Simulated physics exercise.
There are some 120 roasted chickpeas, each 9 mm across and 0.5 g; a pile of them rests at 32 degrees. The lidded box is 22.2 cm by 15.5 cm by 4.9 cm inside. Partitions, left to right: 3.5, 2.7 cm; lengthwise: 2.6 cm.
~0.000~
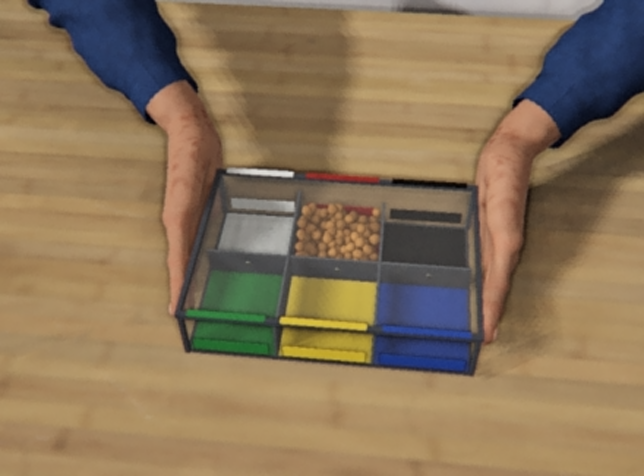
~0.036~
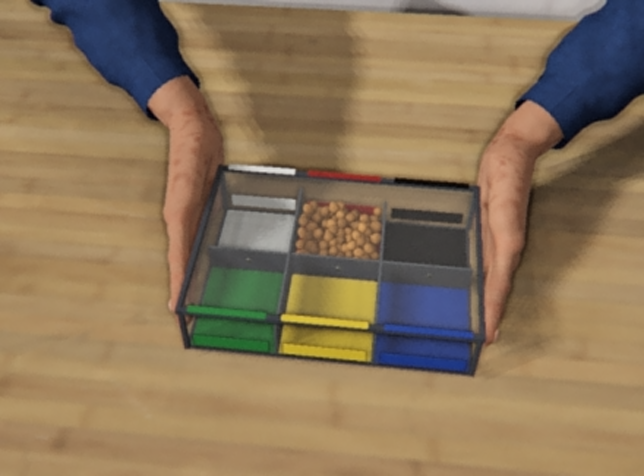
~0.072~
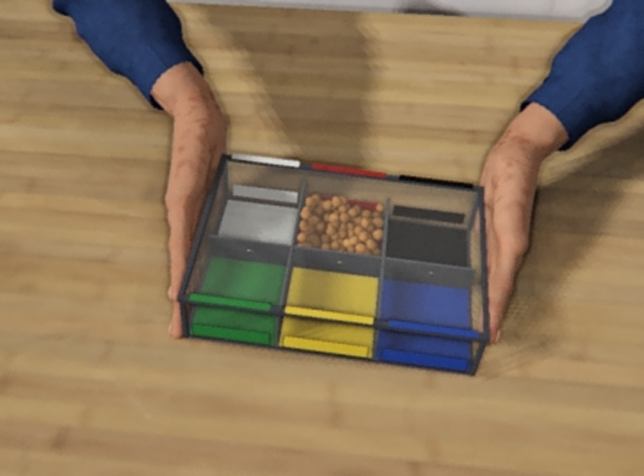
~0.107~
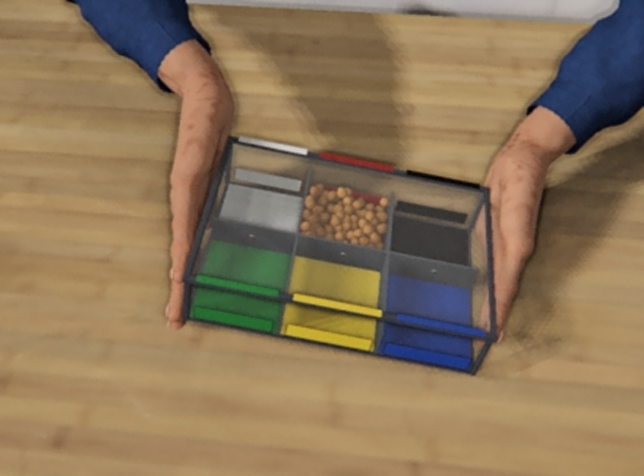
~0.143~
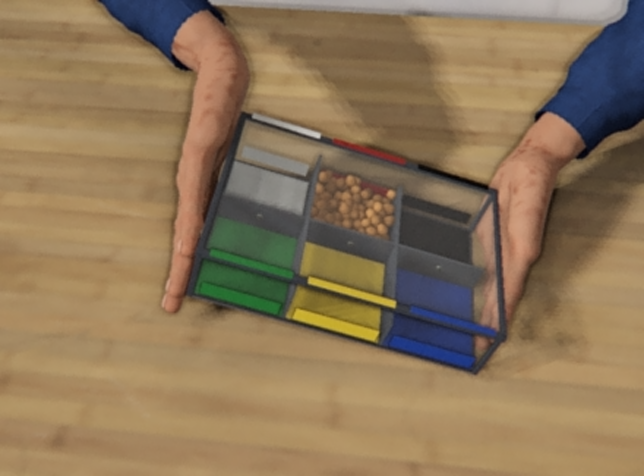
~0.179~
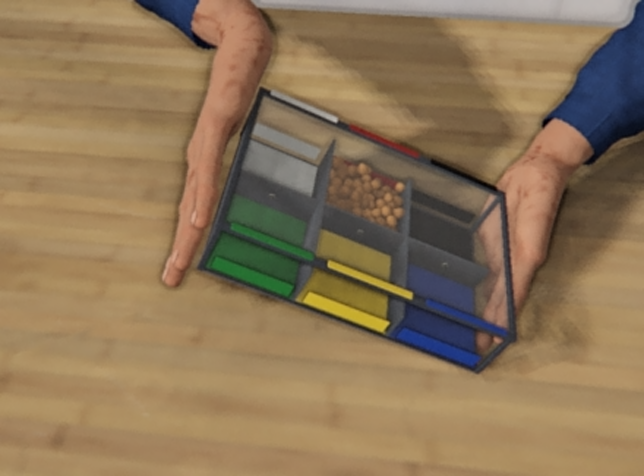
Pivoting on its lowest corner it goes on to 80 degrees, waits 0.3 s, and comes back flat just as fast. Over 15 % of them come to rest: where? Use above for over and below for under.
Verdicts: Red compartment above, blue compartment below, green compartment below, yellow compartment below, white compartment below, black compartment above.
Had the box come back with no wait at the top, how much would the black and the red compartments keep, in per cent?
Then, in per cent: Black 55, red 40.
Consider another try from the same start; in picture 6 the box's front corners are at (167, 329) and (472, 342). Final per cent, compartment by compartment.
Per cent at the finish: Red 50, blue 0, green 15, yellow 35, white 0, black 0.
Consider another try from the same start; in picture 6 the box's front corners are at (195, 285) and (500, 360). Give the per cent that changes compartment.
Near 70 %.
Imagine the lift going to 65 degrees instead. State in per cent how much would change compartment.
Some 30 per cent.
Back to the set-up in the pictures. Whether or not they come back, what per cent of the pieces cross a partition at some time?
Roughly 60 %.
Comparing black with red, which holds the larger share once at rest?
Black comes out ahead.
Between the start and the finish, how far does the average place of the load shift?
Around 6.5 centimetres.
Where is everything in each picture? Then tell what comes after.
In the first picture, box tilt 0 degrees, front corners at (181, 313) and (479, 336); red 100 %.
In the second picture, box tilt 1 degrees, front corners at (181, 308) and (480, 336).
In the third picture, box tilt 4 degrees, front corners at (184, 296) and (485, 336), lowest corner right back.
In the fourth picture, box tilt 10 degrees, front corners at (189, 277) and (491, 335), lowest corner right back.
In the fifth picture, box tilt 17 degrees, front corners at (203, 251) and (501, 335), lowest corner right back.
In the sixth picture, box tilt 24 degrees, front corners at (223, 223) and (511, 336), lowest corner right back; red 100 %. The box's pace is about 200 degrees a second.
Then, at 0.70 s, tilt 80 degrees; red 50 %, black 50 %.
After 1.04 s, tilt 47 degrees; red 40 %, black 60 %.
Then, at 1.48 s, tilt 0 degrees; red 40 %, black 60 %.
At rest (1.8 s), red 40 %, blue 0 %, green 0 %, yellow 0 %, white 0 %, black 60 %.
